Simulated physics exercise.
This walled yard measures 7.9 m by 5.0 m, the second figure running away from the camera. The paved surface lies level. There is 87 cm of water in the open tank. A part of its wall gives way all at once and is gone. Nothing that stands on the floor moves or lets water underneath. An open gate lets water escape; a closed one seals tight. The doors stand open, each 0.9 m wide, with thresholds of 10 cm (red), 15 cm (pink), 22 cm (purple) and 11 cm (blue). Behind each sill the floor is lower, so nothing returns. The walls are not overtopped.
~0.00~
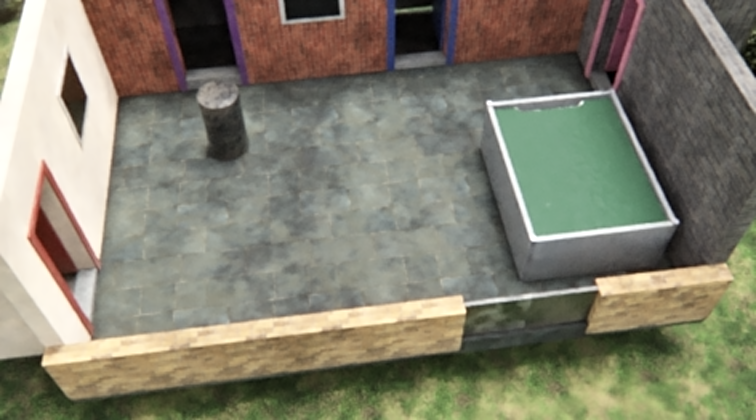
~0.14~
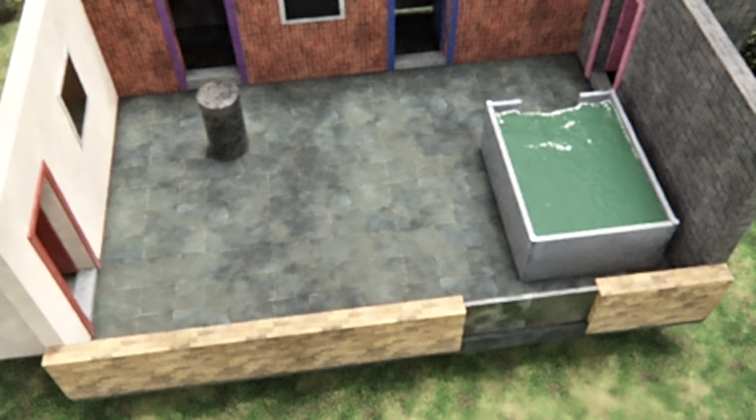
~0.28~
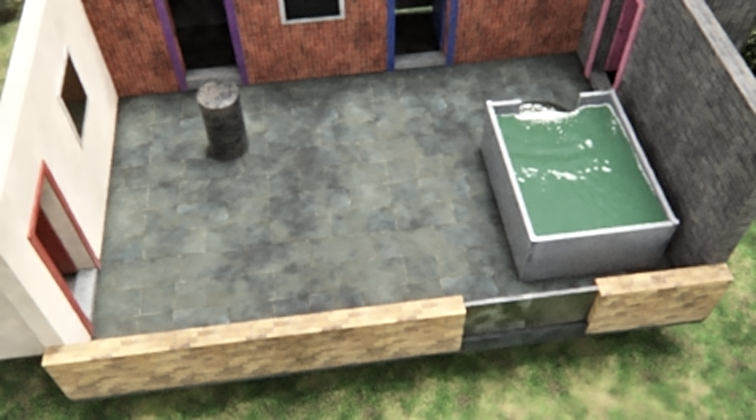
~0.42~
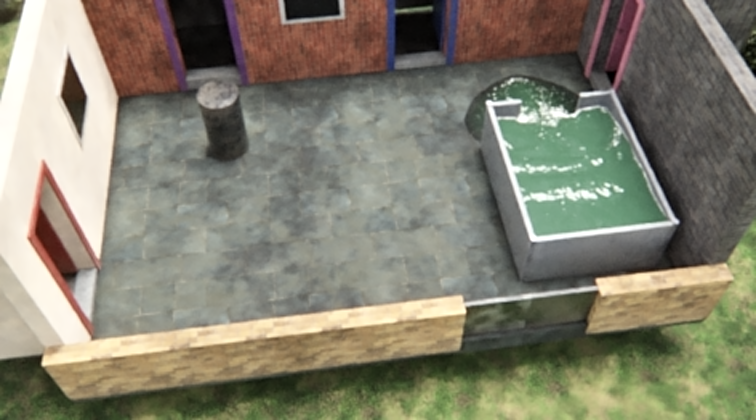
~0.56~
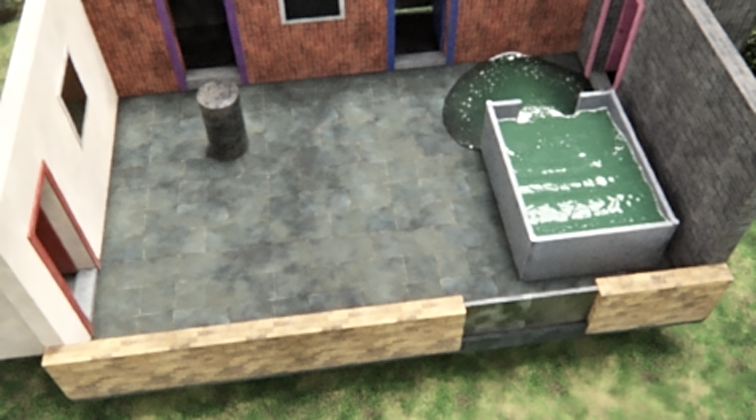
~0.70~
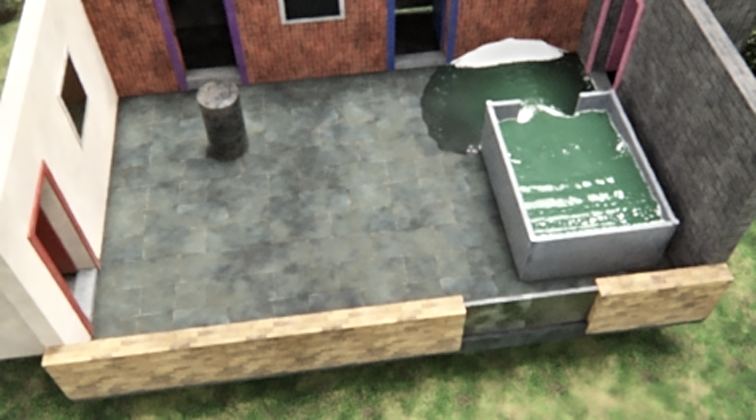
The video shows a walled yard with an open tank of green water at the right; part of the tank's far wall disappears, and water pours out behind it, spreading leftward across the paving and up to the brick wall.
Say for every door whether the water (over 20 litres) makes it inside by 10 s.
Door by door: At the red door it exceeds the limit; at the pink door it passes the limit; at the purple door it stays under the limit; at the blue door it passes the limit.
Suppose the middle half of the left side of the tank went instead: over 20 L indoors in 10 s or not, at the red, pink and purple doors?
Against that limit: Red past it, pink below, purple under.
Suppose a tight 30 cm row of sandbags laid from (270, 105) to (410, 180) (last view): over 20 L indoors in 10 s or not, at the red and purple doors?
Against that limit: Red not over, purple below.
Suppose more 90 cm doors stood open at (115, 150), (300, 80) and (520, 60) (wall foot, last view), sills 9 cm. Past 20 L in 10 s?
In that order: Over, below, past it.
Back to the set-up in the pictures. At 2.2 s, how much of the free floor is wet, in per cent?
Near 25 per cent is wet.
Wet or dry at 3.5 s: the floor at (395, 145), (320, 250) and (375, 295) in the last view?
In turn: Wet, not reached, still dry.
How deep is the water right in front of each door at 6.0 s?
In cm: Red 9, pink 16, purple 7, blue 14.
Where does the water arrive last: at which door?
It is the red one.
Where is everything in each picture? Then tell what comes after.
In the first picture, still water, 87 cm deep, in the open tank at (575, 163).
In the second picture, the front is at a hidden place, 0.5 m from the gap on the open tank's far side; 0.2 m2 of floor is under water; 87 cm left at the back of the open tank.
In the third picture, the front is at a hidden place, 0.9 m from the gap on the open tank's far side; 0.9 m2 of floor is under water; 87 cm left at the back of the open tank.
In the fourth picture, the front is at (512, 79), 1.5 m from the gap on the open tank's far side; 2.1 m2 of floor is under water; 87 cm left at the back of the open tank.
In the fifth picture, the front is at (489, 62), 2.0 m from the gap on the open tank's far side; 4.0 m2 of floor is under water; 84 cm left at the back of the open tank.
In the sixth picture, water pours out on the open tank's far side and has run 2.3 m, to (444, 67); typically 6 cm deep outside, 76 cm at the open tank's back.
After 1.4 s water covers 20 % of the floor and is deepest (54 cm) near (541, 62); red door not reached, pink door 21 cm at the sill, 2 L in, purple door not reached, blue door 23 cm at the sill, 9 L in.
After 2.2 s water covers 25 % of the floor and is deepest (46 cm) near (571, 59); red door not reached, pink door 31 cm at the sill, 49 L in, purple door 3 cm at the sill, 0 L in, blue door 22 cm at the sill, 48 L in.
After 3.5 s water covers 50 % of the floor and is deepest (32 cm) near (518, 86); red door not reached, pink door 21 cm at the sill, 119 L in, purple door 6 cm at the sill, 0 L in, blue door 16 cm at the sill, 87 L in.
After 6.0 s water covers 80 % of the floor and is deepest (25 cm) near (678, 297); red door 9 cm at the sill, 0 L in, pink door 16 cm at the sill, 141 L in, purple door 7 cm at the sill, 0 L in, blue door 14 cm at the sill, 124 L in.
After 10.0 s water covers 95 % of the floor and is deepest (17 cm) near (88, 371); red door 15 cm at the sill, 46 L in, pink door 11 cm at the sill, 144 L in, purple door 10 cm at the sill, 0 L in, blue door 10 cm at the sill, 137 L in.
